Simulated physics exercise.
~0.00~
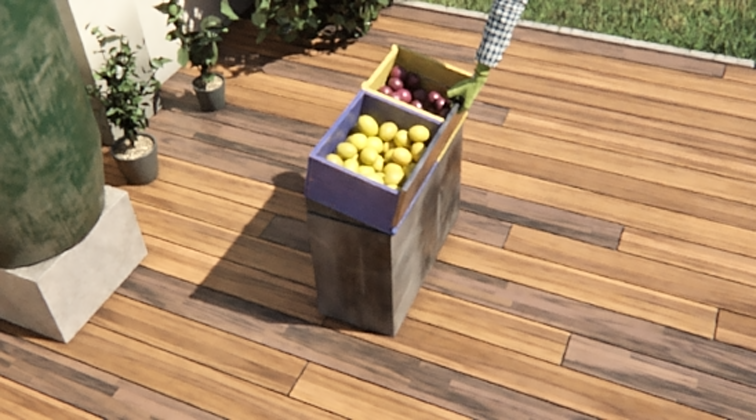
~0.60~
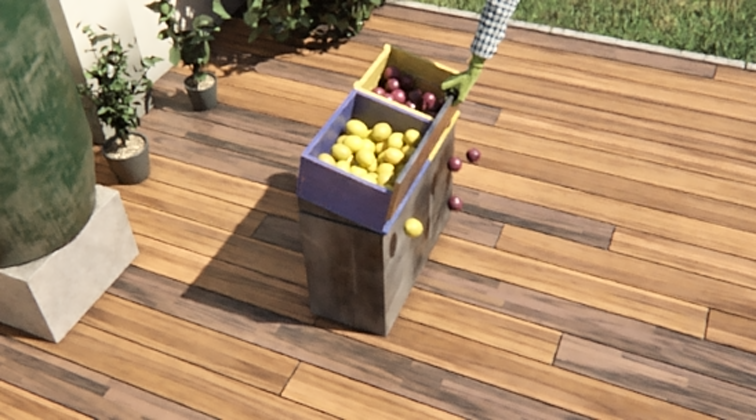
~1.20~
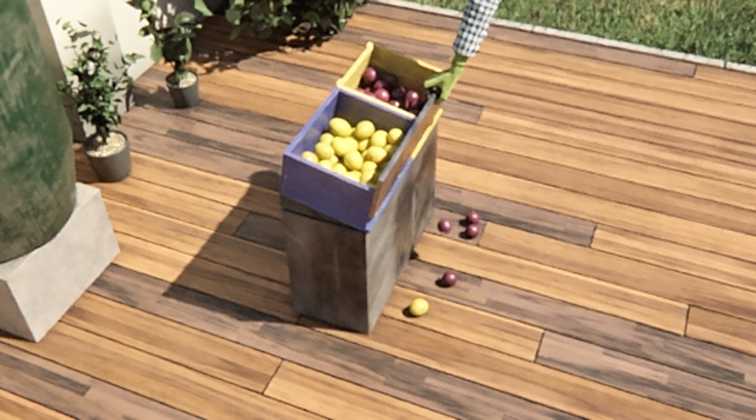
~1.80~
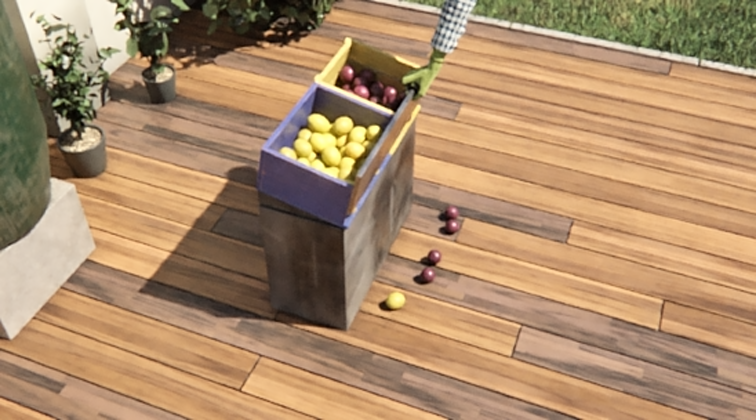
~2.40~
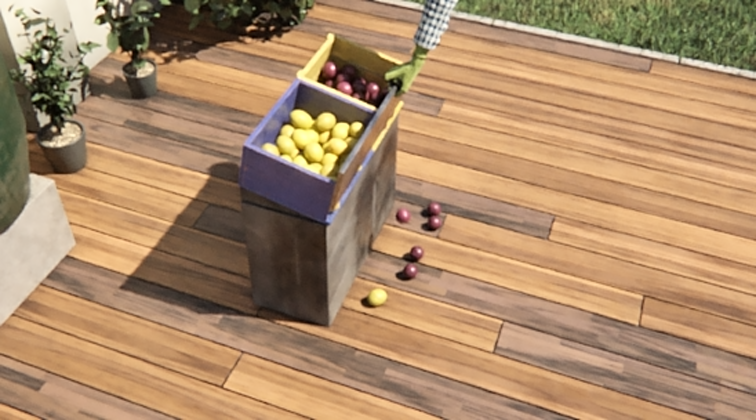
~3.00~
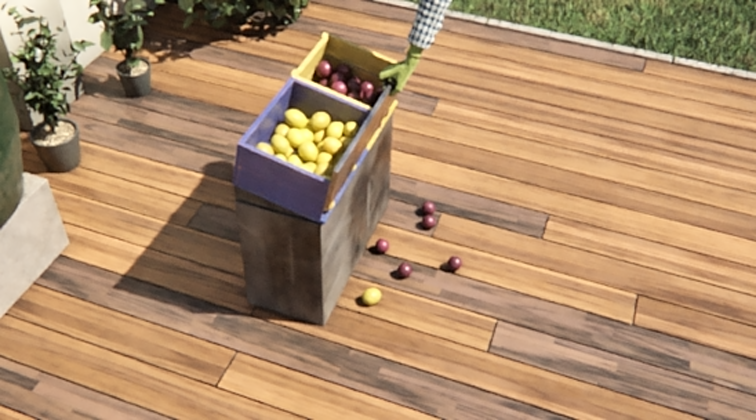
A gloved hand lifts a gate, and five red onions and one lemon drop out.
